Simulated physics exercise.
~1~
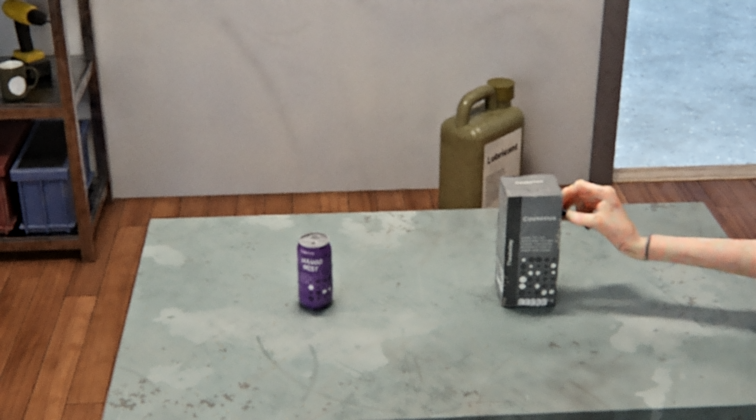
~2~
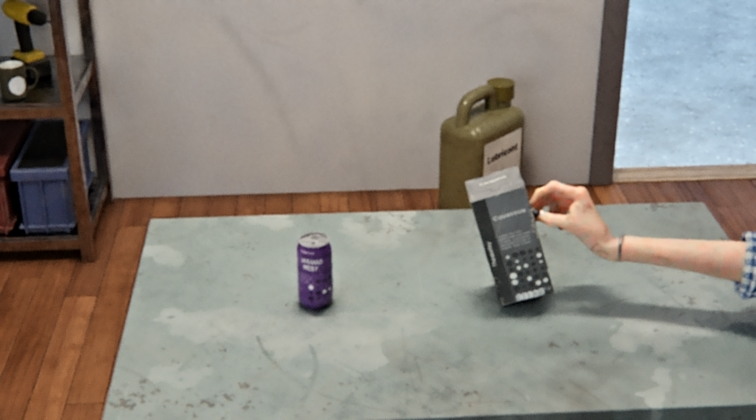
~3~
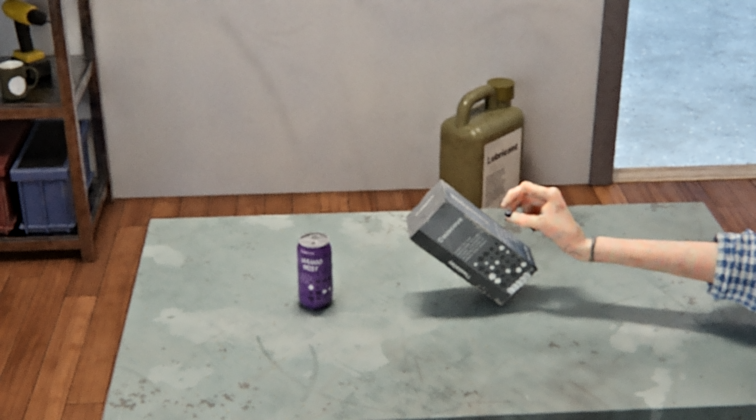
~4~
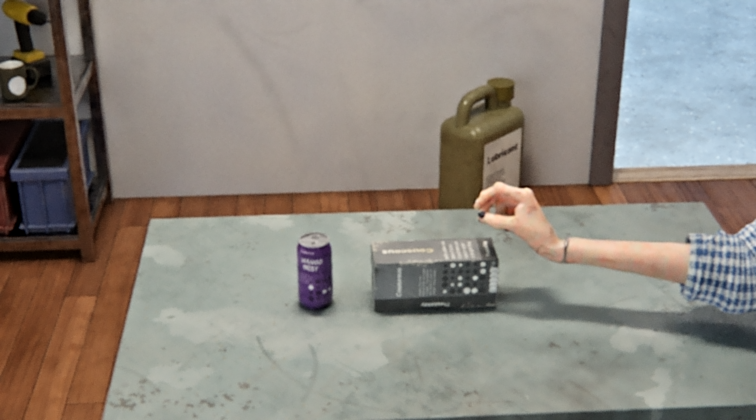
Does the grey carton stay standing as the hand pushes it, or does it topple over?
The grey carton topples over to the left and ends up lying on its side on the table.
